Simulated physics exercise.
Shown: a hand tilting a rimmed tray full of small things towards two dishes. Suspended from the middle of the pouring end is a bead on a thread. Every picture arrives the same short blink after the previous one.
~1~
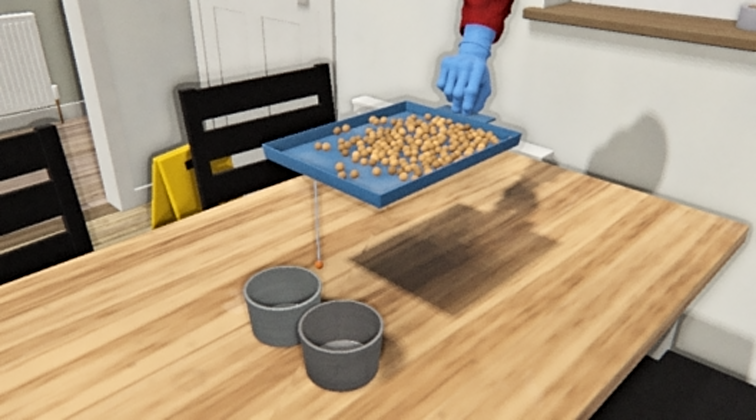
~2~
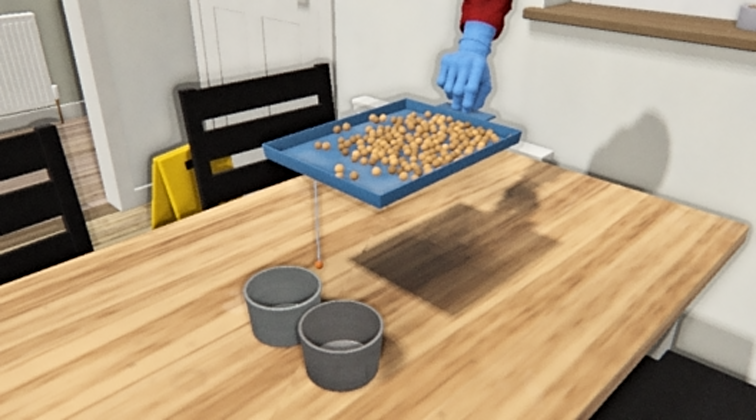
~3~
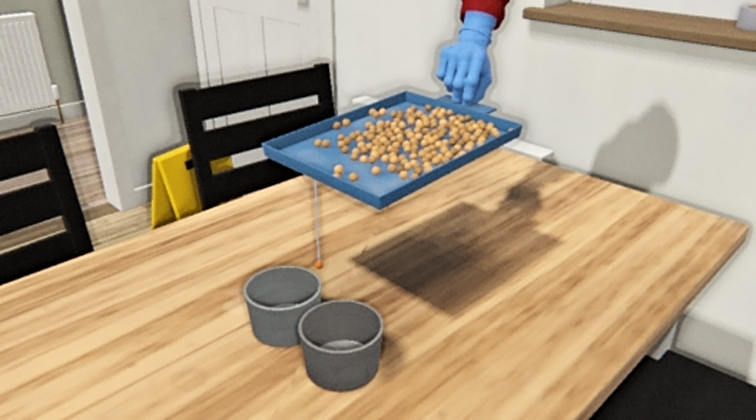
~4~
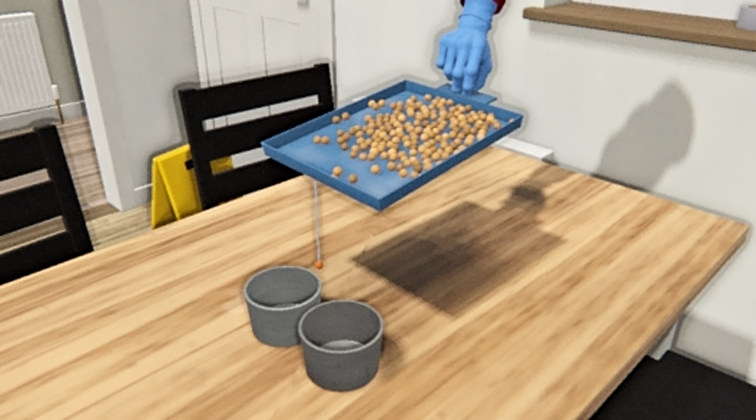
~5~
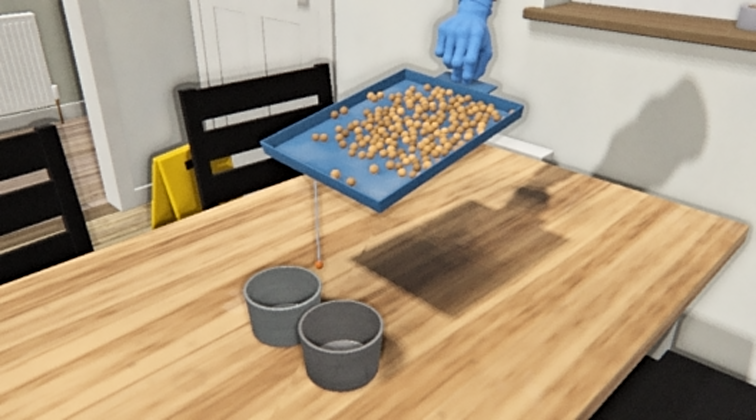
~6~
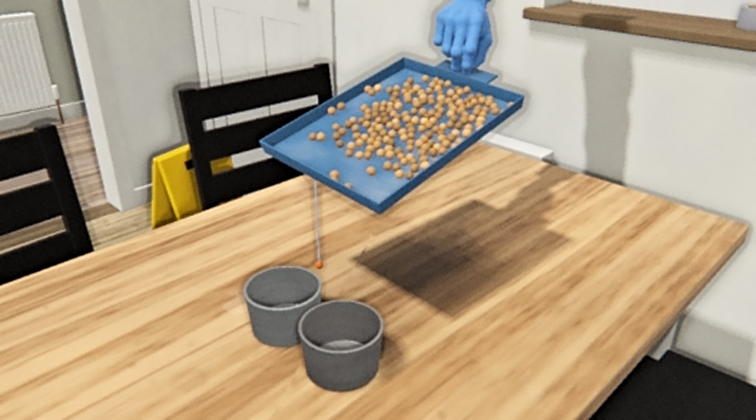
A blue-gloved hand with a red sleeve tilts a blue rimmed tray of round tan beads above a pale wooden table, seen from slightly above by a still camera. Two grey dishes sit below at left, near a small orange bead on a thread, with black chairs behind. The tray's far side rises gradually, its near right corner dips slightly, and the beads shift a little.
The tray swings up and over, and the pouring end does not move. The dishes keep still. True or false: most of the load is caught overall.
True.
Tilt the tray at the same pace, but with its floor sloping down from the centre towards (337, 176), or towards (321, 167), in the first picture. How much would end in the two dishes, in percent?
Respectively 70 % and 20 %.
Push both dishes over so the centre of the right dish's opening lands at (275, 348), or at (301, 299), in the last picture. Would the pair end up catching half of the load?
Place 1: Lower than half; place 2: Lower than half.
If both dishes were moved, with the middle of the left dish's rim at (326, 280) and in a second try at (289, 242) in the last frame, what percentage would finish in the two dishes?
Around 40 % followed by around 0 %.
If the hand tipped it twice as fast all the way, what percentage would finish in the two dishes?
That works out at some 60 per cent.
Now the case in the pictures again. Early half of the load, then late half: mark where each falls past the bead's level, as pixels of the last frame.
(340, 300) for the early half, (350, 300) for the late half.
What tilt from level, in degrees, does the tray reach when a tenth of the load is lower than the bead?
70° or so.
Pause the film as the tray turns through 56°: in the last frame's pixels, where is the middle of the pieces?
Roughly at (363, 172).
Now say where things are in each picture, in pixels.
The first frame shows corners of the pouring end near (265, 145) and (380, 194), level; middle of the load near (419, 143), round wooden beads; left dish near (254, 319); right dish near (311, 361); bead on its thread near (319, 265).
The second frame shows corners of the pouring end near (264, 144) and (380, 194), level; middle of the load near (419, 142).
The third frame shows corners of the pouring end near (264, 144) and (380, 196), tipped barely, lowest at the right corner; middle of the load near (419, 137).
The fourth frame shows corners of the pouring end near (263, 143) and (379, 198), tipped a little, lowest at the right corner; middle of the load near (419, 131).
The fifth frame shows corners of the pouring end near (263, 142) and (379, 200), tipped a little, lowest at the right corner; middle of the load near (418, 125).
The sixth frame shows corners of the pouring end near (262, 141) and (379, 202), tipped a little, lowest at the right corner; middle of the load near (416, 121), the whole lot on the move; left dish near (254, 319); right dish near (311, 361).
Shortly afterwards, tray tipped steeply; all but a few on the tray; only a few in the right dish; only a few in the left dish; only a few outside both; only a few in the air.
Next, tray tipped right over; near a third on the tray; near a third in the right dish; only a few in the left dish; a little outside both; near a quarter in the air.
Some moments later, tray tipped past a quarter turn; near two thirds in the right dish; a little in the left dish; near a quarter outside both.
In the end, tray tipped past a quarter turn; near two thirds in the right dish; a little in the left dish; near a quarter outside both.
